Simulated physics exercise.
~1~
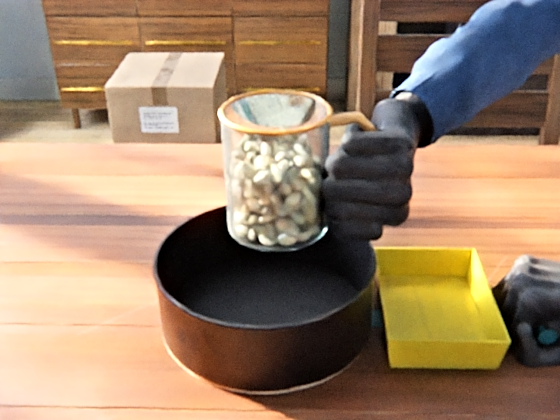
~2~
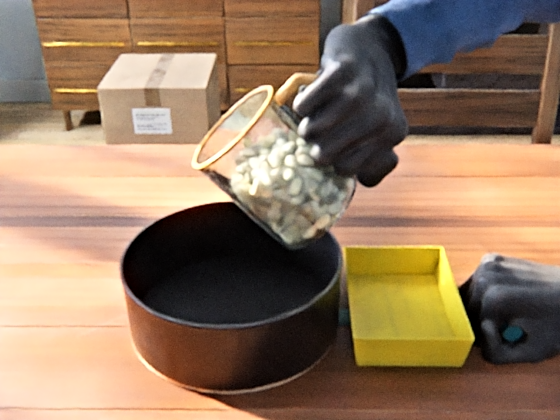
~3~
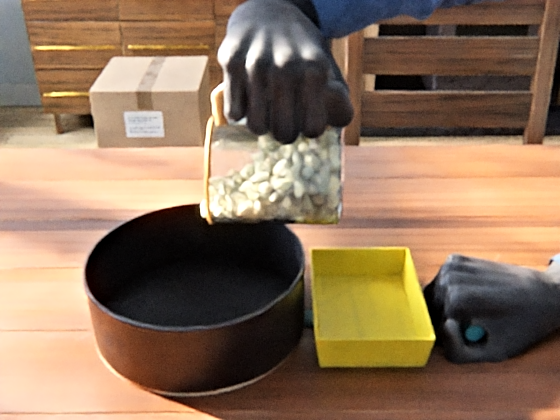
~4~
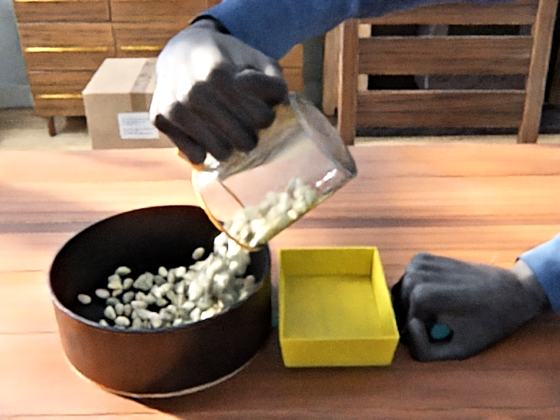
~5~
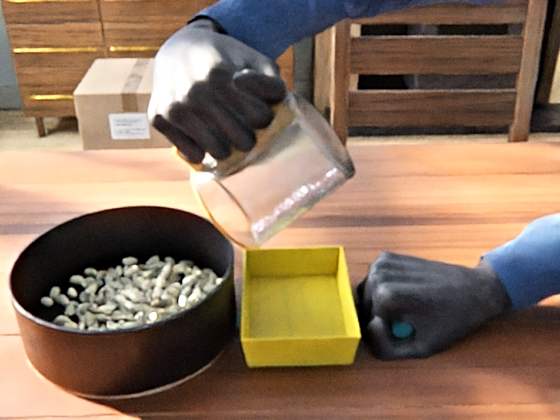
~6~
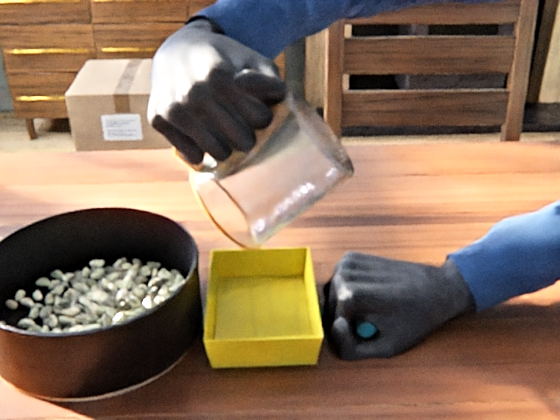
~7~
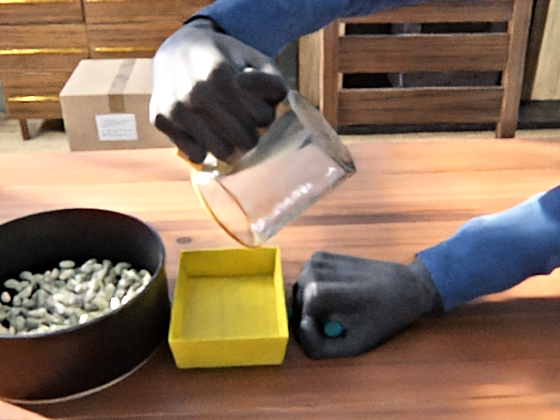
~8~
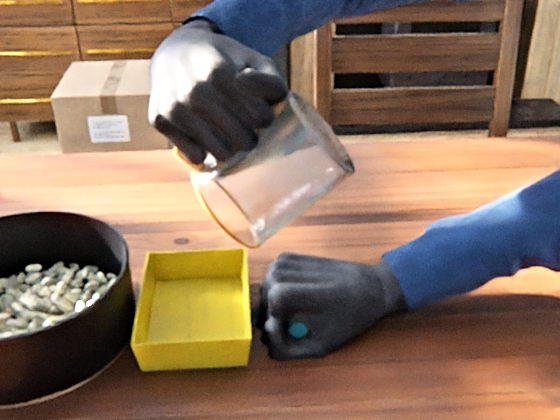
At a wooden table, a gloved hand tips pale beans from a clear cup into a black pot, emptying it.
